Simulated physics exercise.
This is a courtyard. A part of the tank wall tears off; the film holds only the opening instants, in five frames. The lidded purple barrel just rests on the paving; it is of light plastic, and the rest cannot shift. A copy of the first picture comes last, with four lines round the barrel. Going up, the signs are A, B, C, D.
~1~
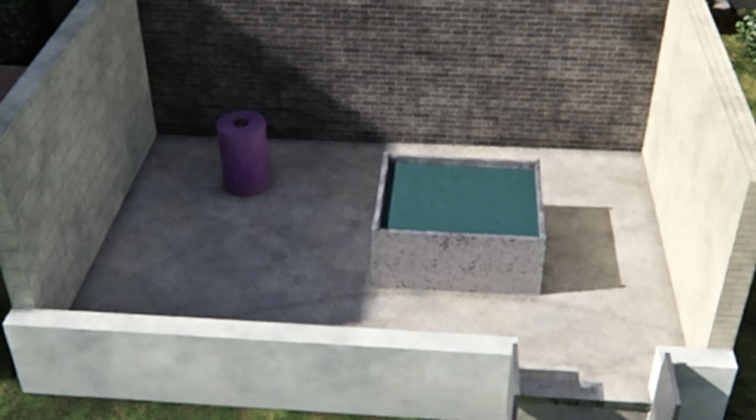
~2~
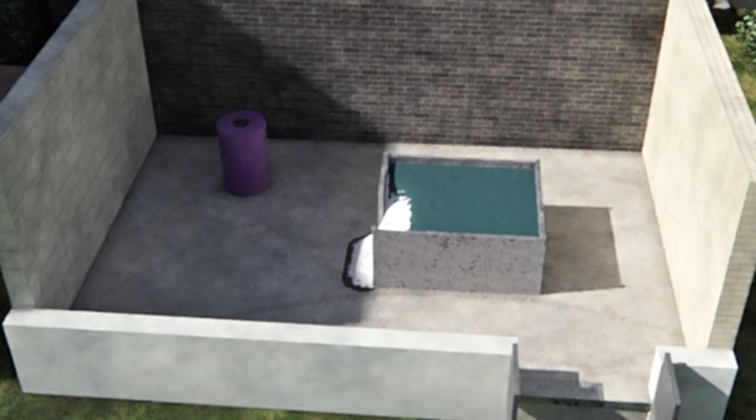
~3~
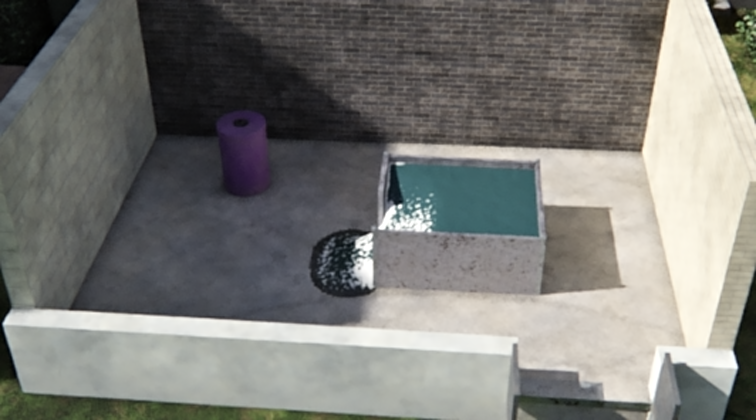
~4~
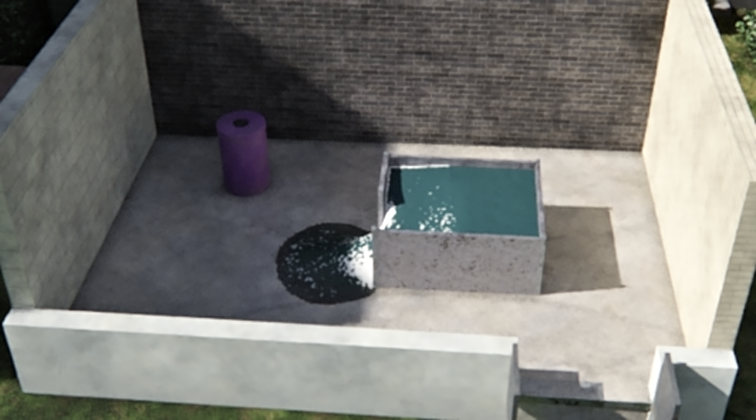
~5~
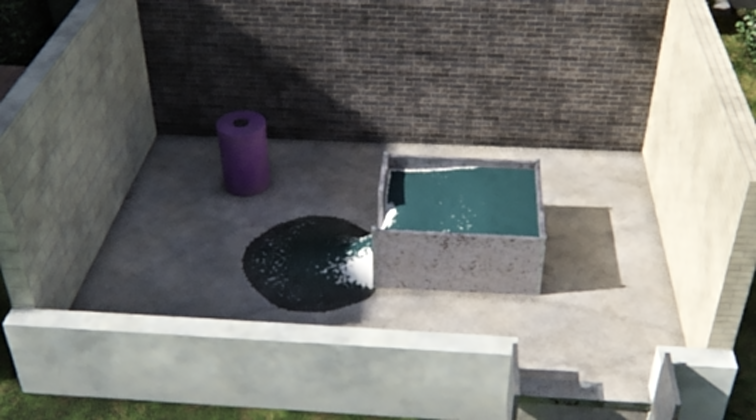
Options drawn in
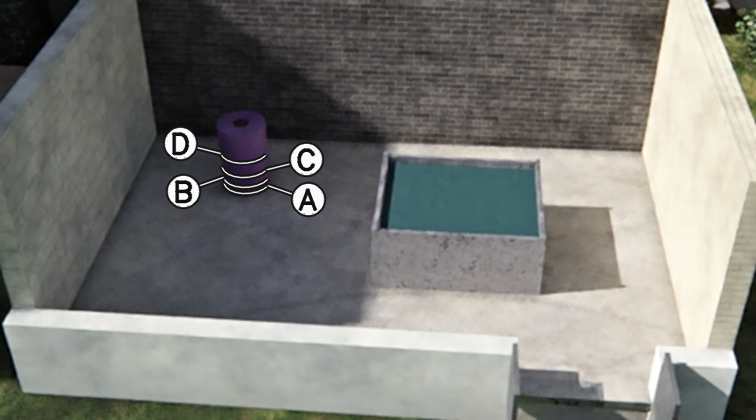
At first, a full tank of green water sits in a walled courtyard, with a purple barrel standing to its left. Water then pours from the tank's left side in a white, foamy rush, and a dark puddle spreads leftward across the ground, growing steadily while the barrel stays still.
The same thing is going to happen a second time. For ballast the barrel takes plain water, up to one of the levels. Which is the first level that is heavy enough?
That is line B.
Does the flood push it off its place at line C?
No, not at all.
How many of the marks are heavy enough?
Three.
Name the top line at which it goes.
A it is.
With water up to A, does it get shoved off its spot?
Yes, it does.
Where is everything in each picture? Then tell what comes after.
Lid of the purple barrel at (242, 123); tank full, its middle at (460, 200); open gate at (586, 345).
Water covers 1 % of the ground and is seen nearest the barrel at (365, 239).
Water covers 3 % of the ground and is seen nearest the barrel at (338, 235).
Water covers 5 % of the ground and is seen nearest the barrel at (317, 228).
Lid of the purple barrel at (242, 123); water covers 8 % of the ground and is seen nearest the barrel at (278, 229).
On the marked copy, A at (242, 193); B at (242, 187); C at (241, 177); D at (239, 163); from the bottom up A, B, C, D.
Choosing A, it is pushed about twice its own width away.
Choosing B, it does not move.
Choosing C, it does not move.
Choosing D, it does not move.
